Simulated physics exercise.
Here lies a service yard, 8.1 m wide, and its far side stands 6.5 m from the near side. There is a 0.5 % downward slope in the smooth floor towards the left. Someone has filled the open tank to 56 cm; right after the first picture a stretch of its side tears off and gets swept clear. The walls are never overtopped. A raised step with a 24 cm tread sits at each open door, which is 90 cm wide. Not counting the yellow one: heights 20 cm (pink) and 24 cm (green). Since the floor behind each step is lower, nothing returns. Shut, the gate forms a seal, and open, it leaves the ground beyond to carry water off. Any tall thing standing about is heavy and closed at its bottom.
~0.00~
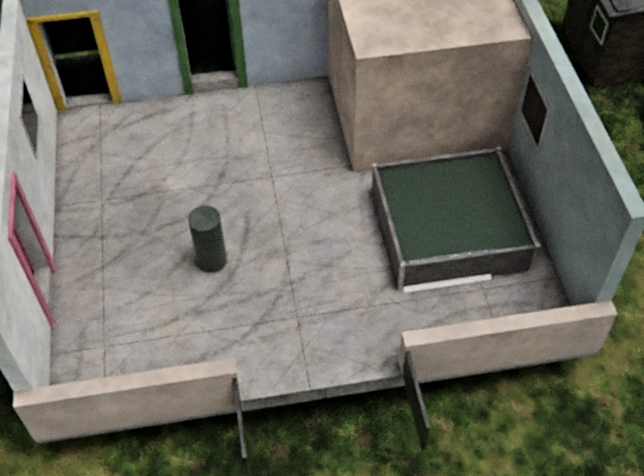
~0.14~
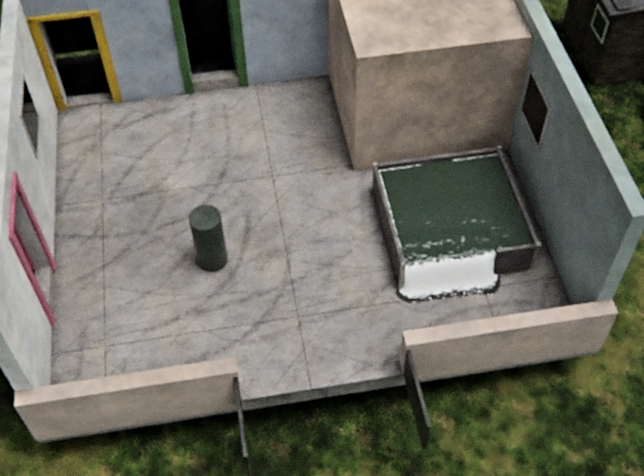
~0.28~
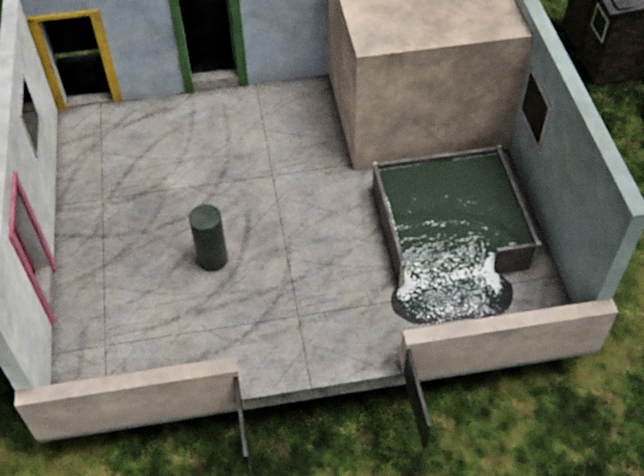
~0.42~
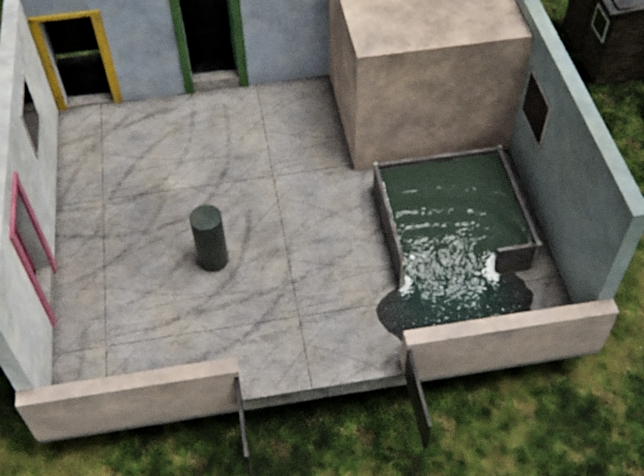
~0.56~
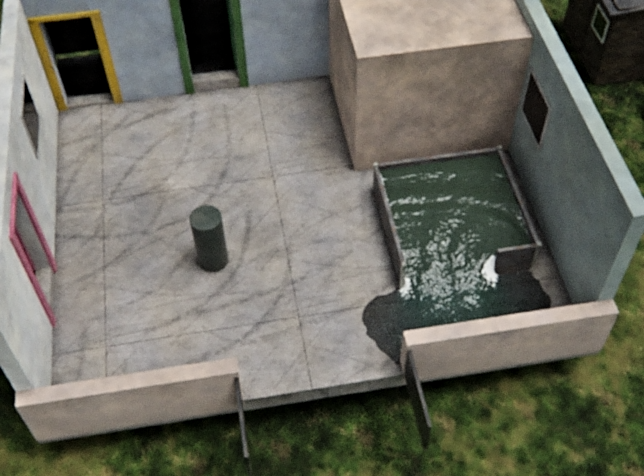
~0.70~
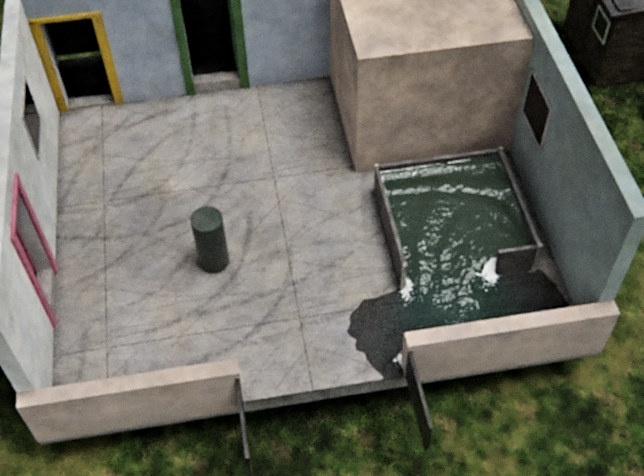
A large beige block stands against the back of a roofless, walled yard with a pale cracked floor, seen from high above, with yellow and green doorways behind and a pink-framed opening at left. A dark green cylinder stands mid-floor, and an open tank of green water sits at right. The tank's near side breaks open, and water pours out, foaming white, then spreads darkly along the front wall and leftward.
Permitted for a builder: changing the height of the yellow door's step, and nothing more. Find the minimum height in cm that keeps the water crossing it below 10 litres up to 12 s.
7.5 cm.
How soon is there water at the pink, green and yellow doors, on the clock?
It gets to pink at 3.8 s, to green at 10.5 s, and to yellow at 7.5 s.
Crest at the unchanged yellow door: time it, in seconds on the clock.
Some 9.0 s, more or less.
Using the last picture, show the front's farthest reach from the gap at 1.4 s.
Around (309, 376).
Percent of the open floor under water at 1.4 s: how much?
Roughly 10 percent.
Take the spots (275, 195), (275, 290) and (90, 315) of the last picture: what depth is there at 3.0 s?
Roughly 0, 2 and 0 cm, in turn.
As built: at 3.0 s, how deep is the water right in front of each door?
Depths, in cm - pink: 0, green: 0, yellow: 0.
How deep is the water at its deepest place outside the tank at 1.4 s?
42 cm.
After 1.4 s water covers 10 % of the floor, deepest (42 cm) near (461, 352); it has not reached the yellow door.
After 3.0 s water covers 35 % of the floor, deepest (35 cm) near (502, 156); it has not reached the yellow door.
After 12.0 s water covers 80 % of the floor, deepest (8 cm) near (59, 131); 8 cm at the yellow door, 22 litres in over its 6 cm step.
At the yellow door as built, the water arrived by 7.5 s and peaked near 10 cm at 9.2 s.
With a step of 6 cm, 22 litres would have come in within the 12 s; with 9.5 cm, 2 litres. So under 10 litres takes about 7.5 cm.
